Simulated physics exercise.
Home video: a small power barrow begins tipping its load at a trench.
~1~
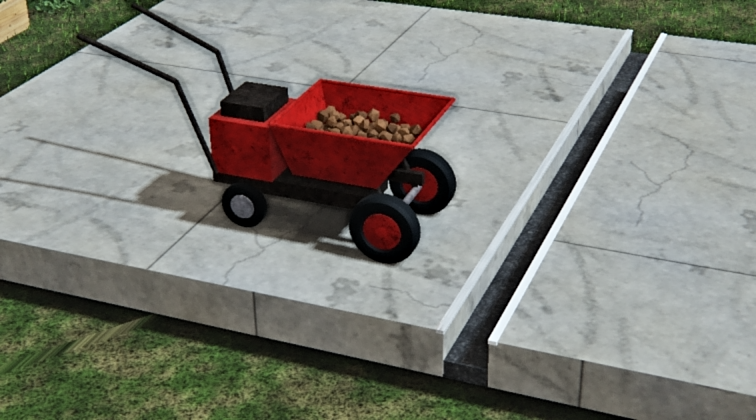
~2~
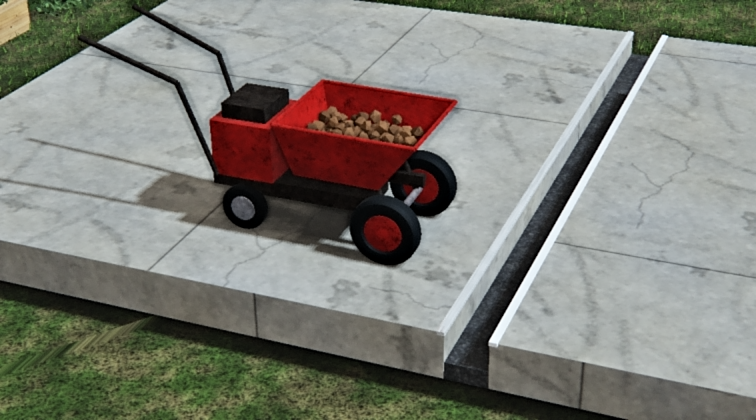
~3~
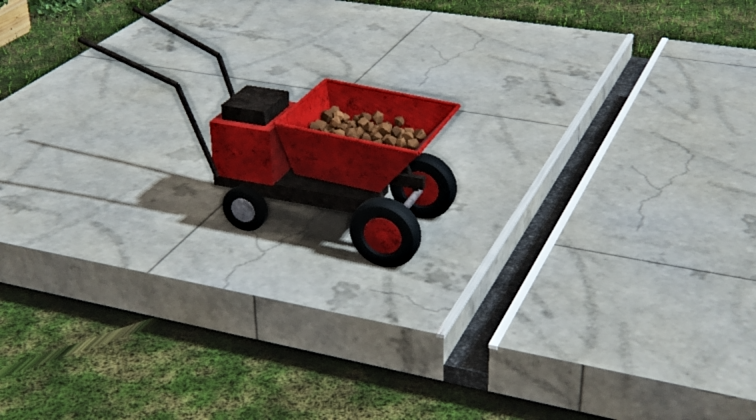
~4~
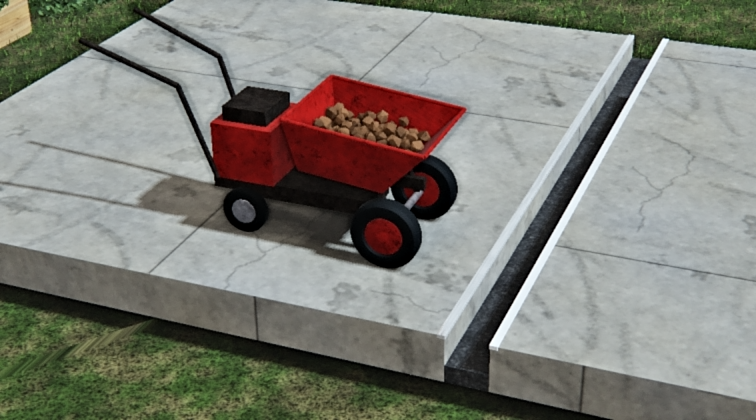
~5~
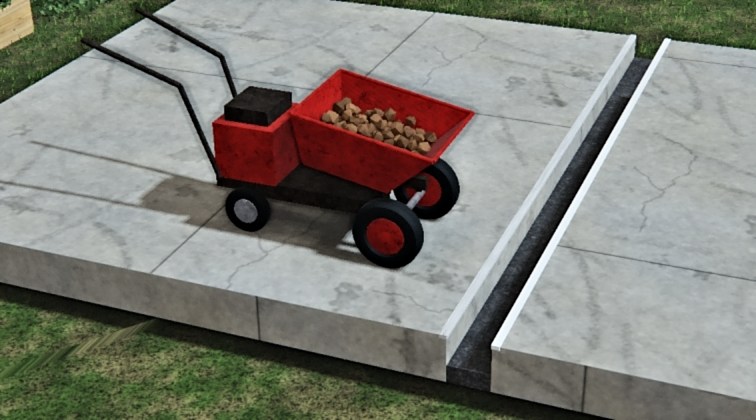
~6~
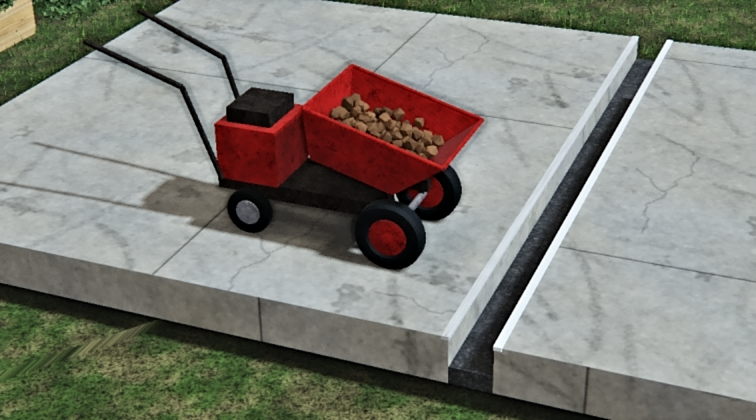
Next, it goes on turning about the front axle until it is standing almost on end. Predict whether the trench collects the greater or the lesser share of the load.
The trench takes in the main portion of the load.
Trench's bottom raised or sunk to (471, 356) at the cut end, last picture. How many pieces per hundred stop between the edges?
About 60 %.
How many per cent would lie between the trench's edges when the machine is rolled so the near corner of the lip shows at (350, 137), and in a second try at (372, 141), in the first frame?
40 % and 70 %.
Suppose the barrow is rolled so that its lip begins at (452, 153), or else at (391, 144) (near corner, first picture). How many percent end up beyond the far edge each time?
About 90 % and 0 %.
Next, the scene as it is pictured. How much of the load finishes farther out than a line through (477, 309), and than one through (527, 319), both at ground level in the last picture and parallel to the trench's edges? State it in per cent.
Result, first then second: 90 %, 20 %.
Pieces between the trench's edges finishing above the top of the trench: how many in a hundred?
About 10 %.
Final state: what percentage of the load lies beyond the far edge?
30 %.
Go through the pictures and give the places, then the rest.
Lip of the skip at (412, 147), level; top of the load at (361, 137), clay clods; first edge of the trench at (459, 299); far edge at (510, 309), the trench under half as wide as the skip, and about as deep as wide, in the first frame.
Lip of the skip at (415, 149), level; top of the load at (361, 138), in the second frame.
Lip of the skip at (418, 153), tipped barely; top of the load at (350, 134), in the third frame.
Lip of the skip at (424, 157), tipped a little; top of the load at (346, 125), in the fourth frame.
Lip of the skip at (433, 162), tipped a little; top of the load at (354, 122), in the fifth frame.
Lip of the skip at (443, 169), tipped clearly; top of the load at (363, 119); first edge of the trench at (464, 305); far edge at (515, 316), in the sixth frame.
Soon, skip tipped steeply; all in the skip.
A while on, skip tipped steeply; most in the skip; a small part in or heaped over the trench; a stray few beyond it; a stray few falling.
Towards the end, skip tipped right over; a stray few in the skip; about two thirds in or heaped over the trench; about a quarter beyond it.
Finally, skip tipped right over; about two thirds in or heaped over the trench; about a quarter beyond it.
